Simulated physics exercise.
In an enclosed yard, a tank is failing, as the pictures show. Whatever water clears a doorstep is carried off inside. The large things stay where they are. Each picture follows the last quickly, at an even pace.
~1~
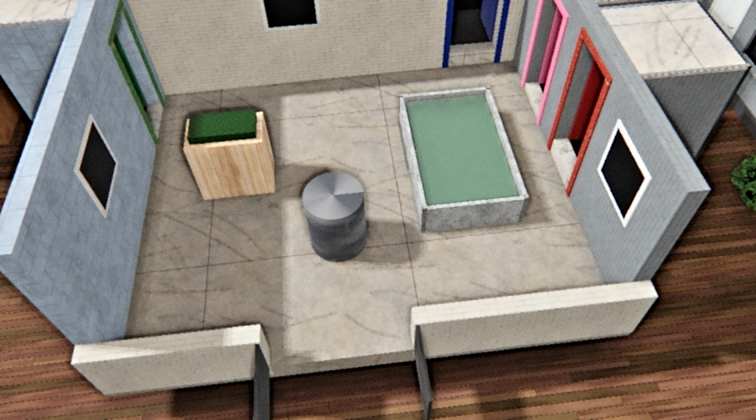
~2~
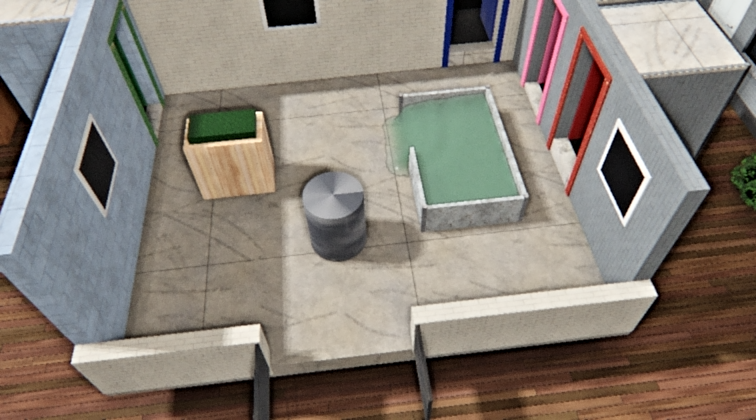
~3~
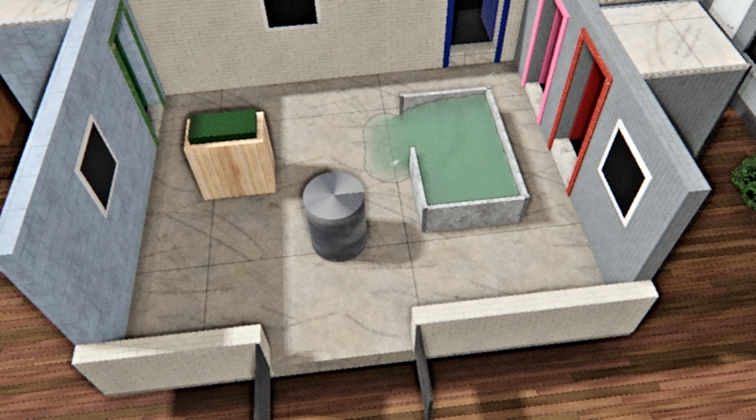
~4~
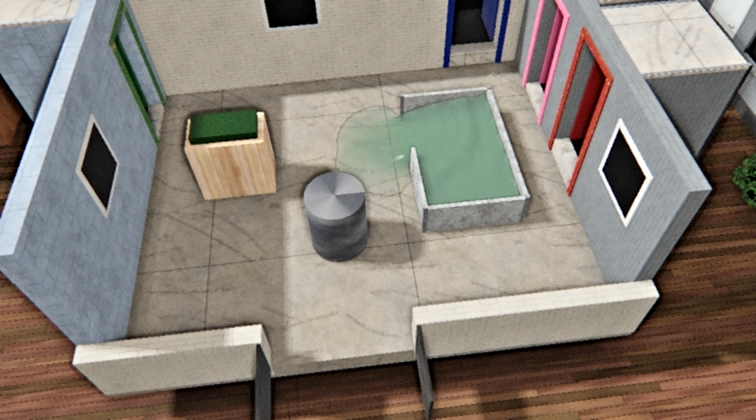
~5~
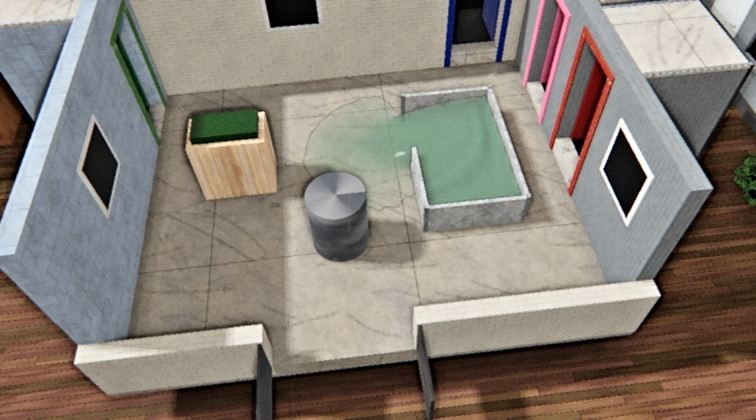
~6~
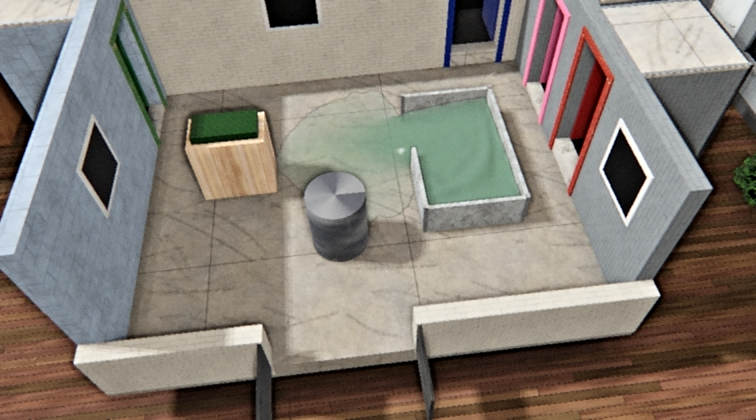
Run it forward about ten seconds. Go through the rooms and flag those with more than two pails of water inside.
Pink door - not flagged, red door - not flagged, blue door - not flagged, green door - flagged.
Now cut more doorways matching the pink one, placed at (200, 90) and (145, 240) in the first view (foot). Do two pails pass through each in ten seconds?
Result, in order - first ends up higher; second ends up lower.
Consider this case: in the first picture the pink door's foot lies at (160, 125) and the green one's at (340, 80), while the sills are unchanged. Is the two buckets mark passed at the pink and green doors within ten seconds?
Pink: Exceeds the limit. Green: Falls short.
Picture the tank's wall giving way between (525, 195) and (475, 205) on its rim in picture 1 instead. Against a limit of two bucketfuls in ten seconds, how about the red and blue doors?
Result - red: Within bounds; blue: Within bounds.
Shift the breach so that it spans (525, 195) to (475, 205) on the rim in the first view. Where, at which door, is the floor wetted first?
Red door.
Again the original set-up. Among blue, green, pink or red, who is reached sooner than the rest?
The one in green.
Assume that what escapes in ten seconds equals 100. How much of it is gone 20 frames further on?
Roughly 30 percent.
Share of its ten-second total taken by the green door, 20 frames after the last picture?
Estimate: Roughly 55 %.
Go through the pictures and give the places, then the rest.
In the first picture, the water tank at (458, 146) is whole and still.
In the second picture, water pours out at (408, 137) and has run to (390, 121).
In the third picture, water pours out at (408, 139) and has run to (377, 120).
In the fourth picture, water pours out at (409, 140) and has run to a hidden place.
In the fifth picture, the front is at (311, 167), out from the gap at (410, 139).
In the sixth picture, water pours out at (409, 139) and has run to (282, 162).
A moment on, water covers 25 % of the floor; the pink door not reached, the red door not reached, the blue door not reached, the green door not reached.
Next, water covers 40 % of the floor; the pink door not reached, the red door not reached, the blue door not reached, the green door under two buckets in.
Then, water covers 55 % of the floor; the pink door not reached, the red door not reached, the blue door not reached, the green door over two buckets in.
Later, water covers 55 % of the floor; the pink door not reached, the red door not reached, the blue door not reached, the green door far over two buckets in.
In the end, water covers 80 % of the floor; the pink door not reached, the red door not reached, the blue door not reached, the green door far over two buckets in.
